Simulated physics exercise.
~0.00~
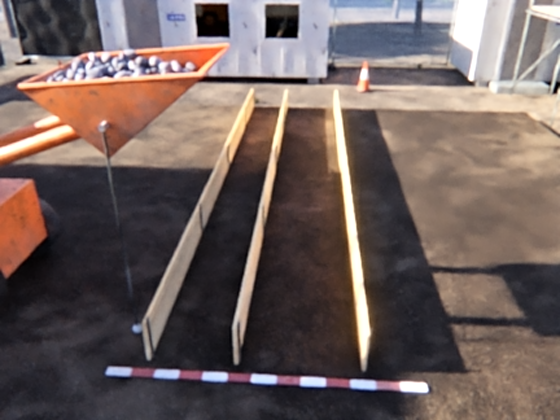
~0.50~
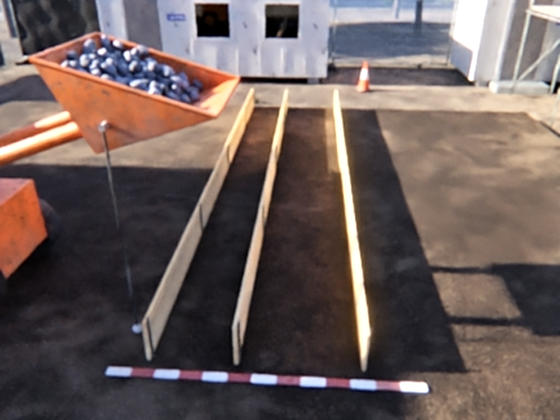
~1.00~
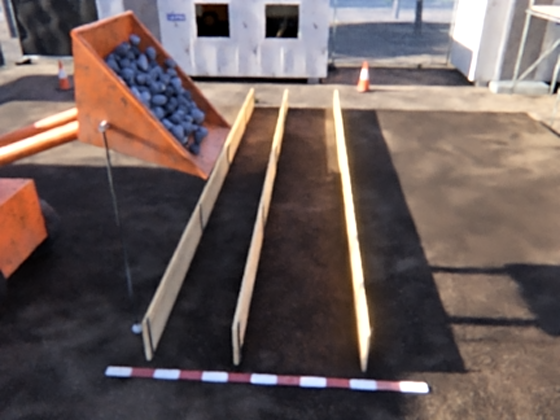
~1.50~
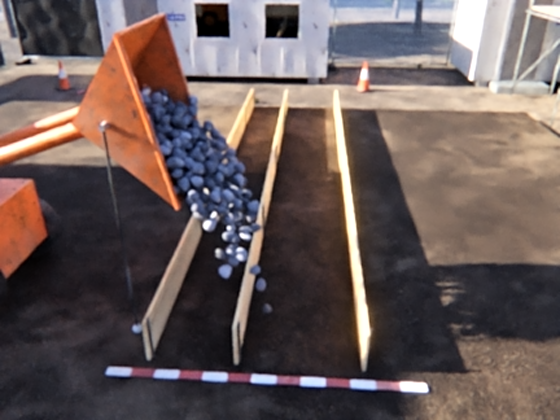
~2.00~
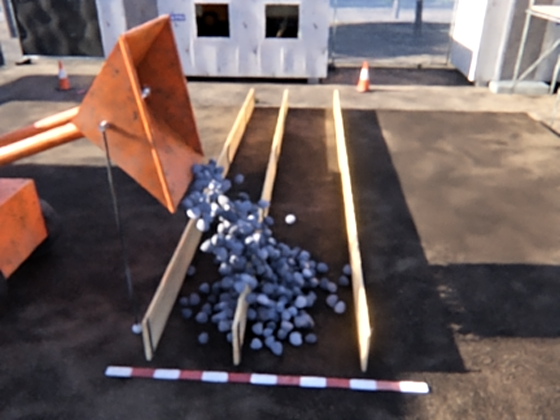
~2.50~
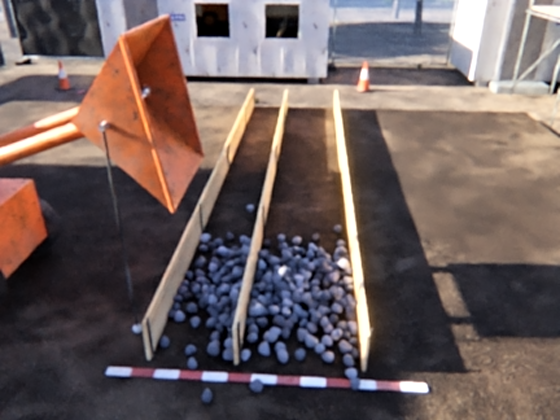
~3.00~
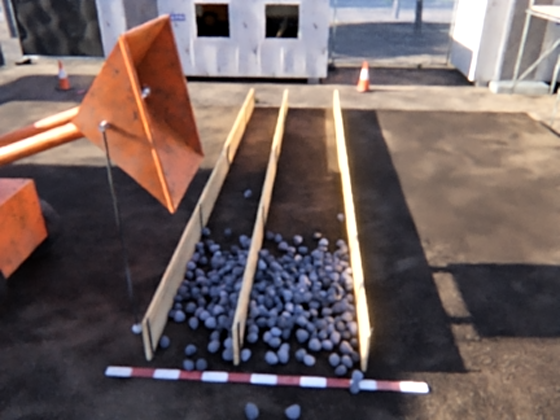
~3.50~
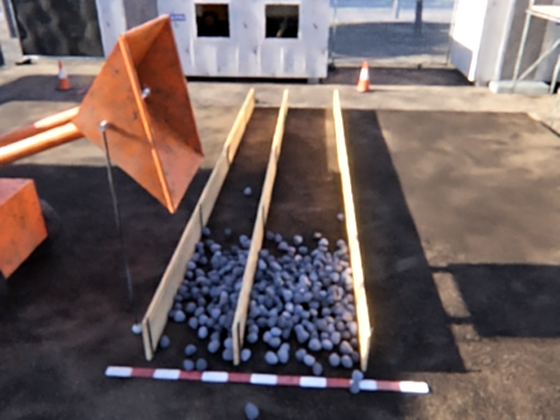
To begin with, an orange loader bucket heaped with rounded grey stones sits level at the left, beside three long wooden planks standing on dark ground. The bucket tips steadily down to the right, and the stones settle towards its lower edge. As it steepens, they pour over the first plank and down around the middle one. The bucket empties and stops, while the stones spread between the planks and a few roll out past the near ends. Finally they lie still in a broad pile across both lanes, with one stray beyond the red and white striped bar.
